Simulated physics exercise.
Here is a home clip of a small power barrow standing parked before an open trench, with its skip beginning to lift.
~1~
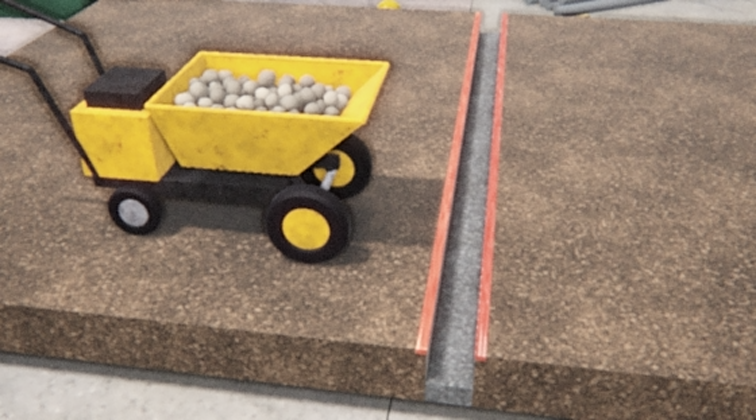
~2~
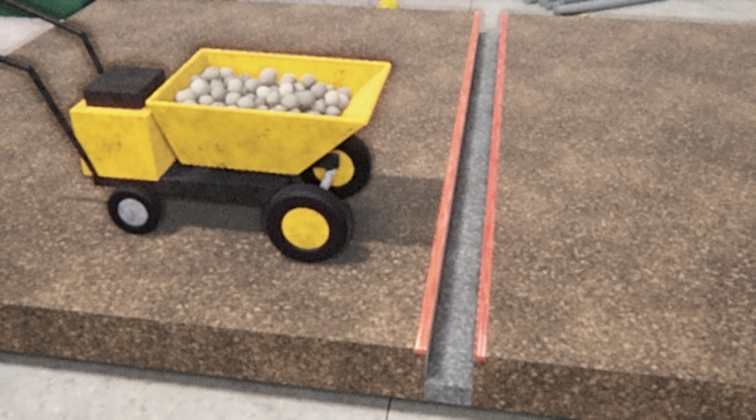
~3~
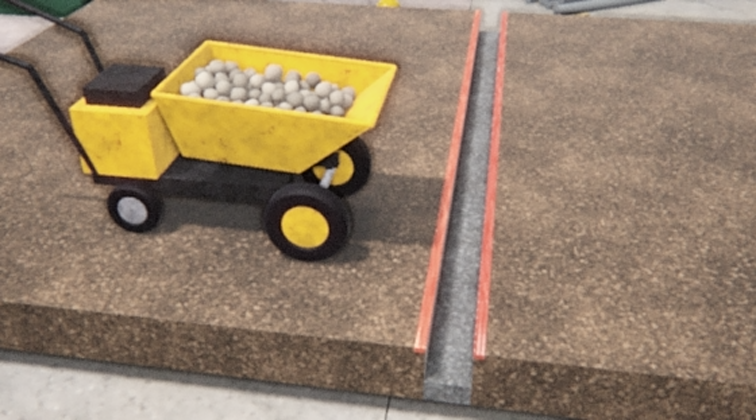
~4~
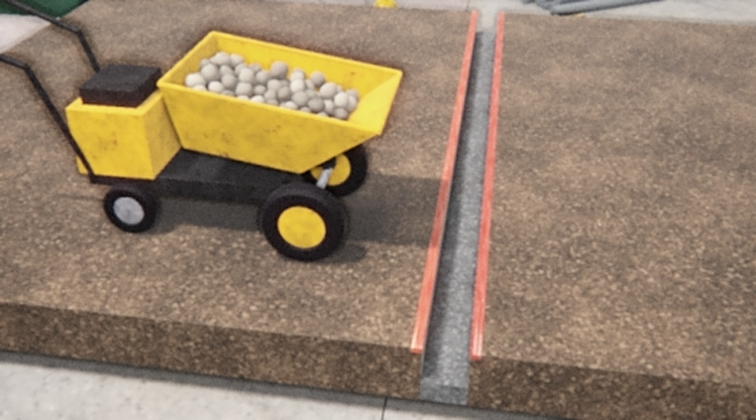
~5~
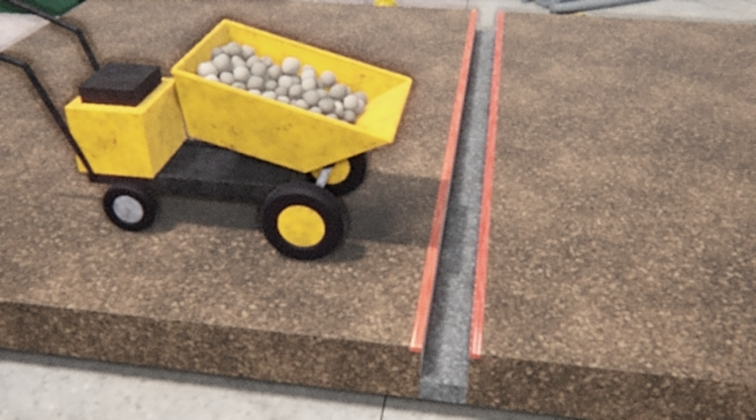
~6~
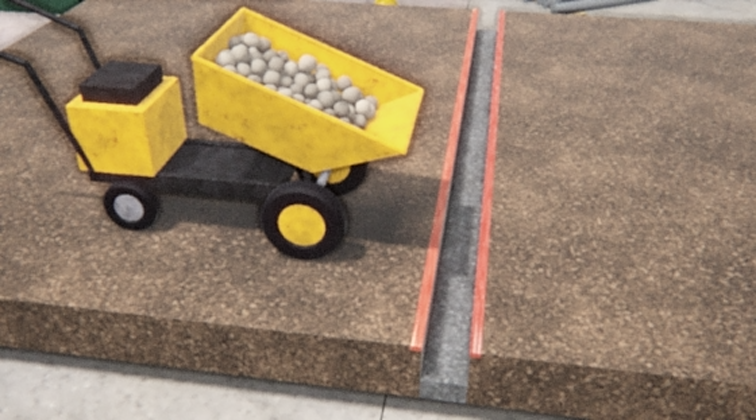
On a raised slab of brown, gravelly ground seen from above and to one side, a narrow grey trench runs between two thin red edges right of centre. A yellow power barrow with black handles and a skip of pale, rounded pebbles stands parked to the left. The skip starts level, then its handle end rises steadily and its lip tilts down toward the right, while the wheels and view stay almost still.
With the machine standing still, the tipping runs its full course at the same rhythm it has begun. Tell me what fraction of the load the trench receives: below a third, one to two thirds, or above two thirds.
The trench receives one to two thirds.
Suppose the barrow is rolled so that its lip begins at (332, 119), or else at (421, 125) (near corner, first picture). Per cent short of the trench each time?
You'd see close to 10 per cent the first time and close to 0 per cent the next.
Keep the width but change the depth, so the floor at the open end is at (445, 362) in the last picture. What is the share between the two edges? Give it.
I'd guess close to 30 percent.
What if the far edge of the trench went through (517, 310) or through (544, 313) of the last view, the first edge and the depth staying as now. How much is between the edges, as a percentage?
Result, try 1: 80 in a hundred; try 2: 90 in a hundred.
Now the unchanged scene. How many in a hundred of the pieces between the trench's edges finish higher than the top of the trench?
I'd put it near 15 in a hundred.
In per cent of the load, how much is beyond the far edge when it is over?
Result: Close to 30 %.
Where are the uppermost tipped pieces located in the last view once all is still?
Top estimate: About (484, 220).
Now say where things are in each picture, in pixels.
The first picture shows lip of the skip at (363, 121), level; top of the load at (249, 103), river pebbles; first edge of the trench at (429, 303); far edge at (484, 309), the trench under half as wide as the skip, and about as deep as wide.
The second picture shows lip of the skip at (365, 122), tipped barely; top of the load at (244, 96).
The third picture shows lip of the skip at (371, 125), tipped barely; top of the load at (234, 95).
The fourth picture shows lip of the skip at (378, 132), tipped a little; top of the load at (238, 88).
The fifth picture shows lip of the skip at (390, 140), tipped clearly; top of the load at (239, 69).
The sixth picture shows lip of the skip at (403, 152), tipped clearly; top of the load at (243, 74); first edge of the trench at (425, 300); far edge at (479, 306).
Soon, skip tipped steeply; all in the skip.
A while on, skip tipped right over; about half in the skip; about a third in or heaped over the trench; about a quarter beyond it.
Towards the end, skip tipped right over; about a quarter in the skip; about half in or heaped over the trench; about a quarter beyond it.
Finally, skip tipped right over; about a quarter in the skip; about half in or heaped over the trench; about a quarter beyond it.
